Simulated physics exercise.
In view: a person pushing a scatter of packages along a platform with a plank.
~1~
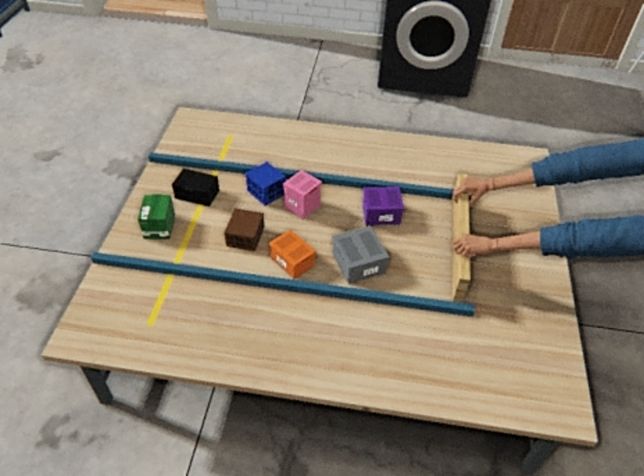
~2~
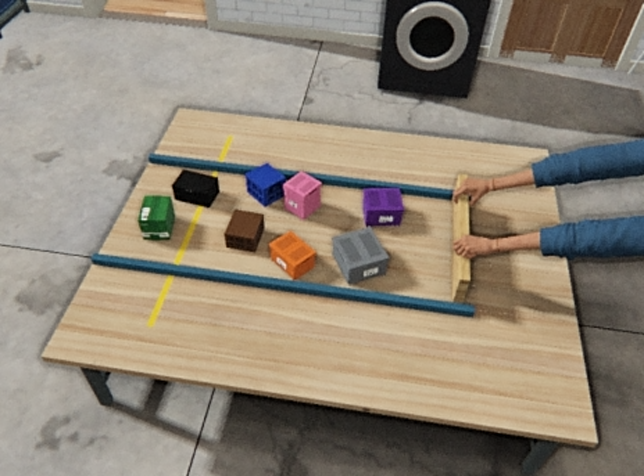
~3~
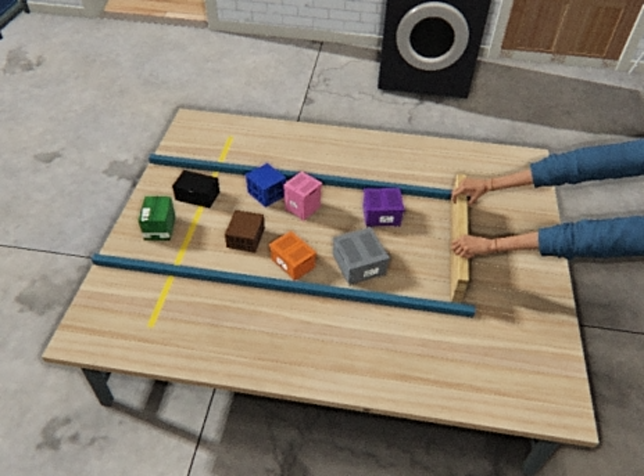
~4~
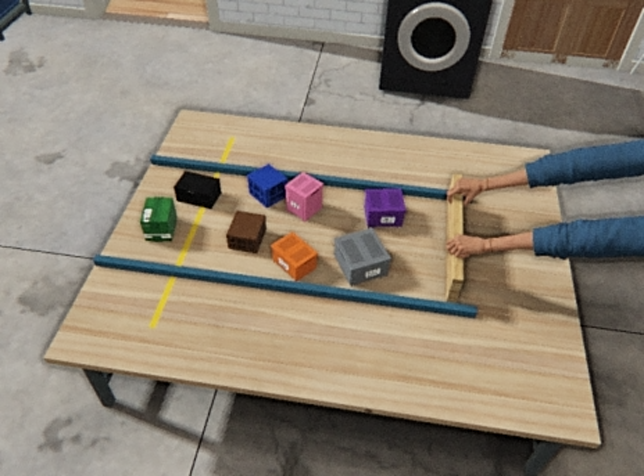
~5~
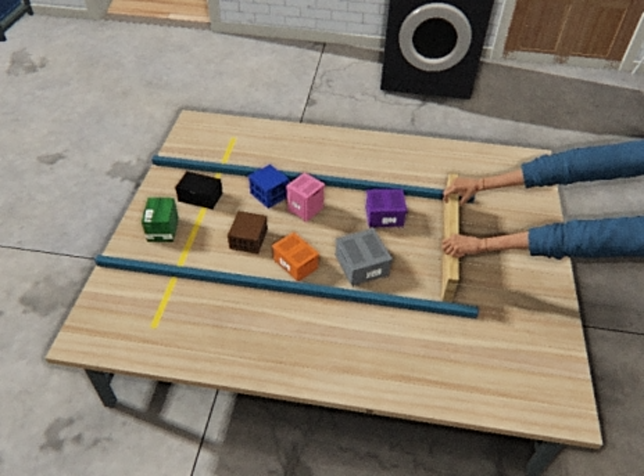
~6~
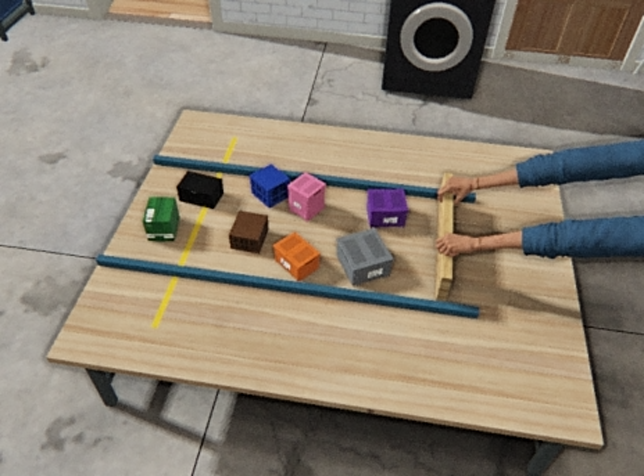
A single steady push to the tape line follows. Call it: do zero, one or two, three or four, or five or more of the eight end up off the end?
One or two end up off it.
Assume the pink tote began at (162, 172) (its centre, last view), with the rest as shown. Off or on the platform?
It goes over.
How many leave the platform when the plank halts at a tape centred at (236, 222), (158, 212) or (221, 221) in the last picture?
Counts per try: 0; 6; 0.
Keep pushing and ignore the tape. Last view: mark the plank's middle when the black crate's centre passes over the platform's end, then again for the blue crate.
The black crate puts it at (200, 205), the blue crate at (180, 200).
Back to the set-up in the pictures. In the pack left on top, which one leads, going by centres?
The black crate winds up nearest.
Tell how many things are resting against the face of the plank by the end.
The answer is 2.
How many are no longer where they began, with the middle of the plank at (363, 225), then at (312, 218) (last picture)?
I get 3 at the one place and 6 at the other.
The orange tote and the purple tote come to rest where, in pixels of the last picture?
Going in order: First (125, 243), then (194, 182).
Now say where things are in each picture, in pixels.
The first picture shows green parcel (157, 217); black crate (196, 187); brown crate (245, 230); plank (460, 236); tape (197, 216).
The second picture shows black crate (196, 188); pink tote (303, 197).
The third picture shows brown crate (245, 231); blue crate (266, 185).
The fourth picture shows green parcel (159, 219); purple tote (384, 208).
The fifth picture shows black crate (199, 190); plank (450, 236).
The sixth picture shows green parcel (162, 219); black crate (201, 190); brown crate (249, 232); plank (445, 235); tape (201, 218).
Early on, none off yet; green parcel at rest near (162, 219); black crate at rest near (201, 190); brown crate at rest near (249, 232).
A while later, none off yet; green parcel at rest near (162, 219); black crate at rest near (200, 190); brown crate travelled about its own width near (211, 227).
Finally, the number that fall off is one or two; lost, green parcel.
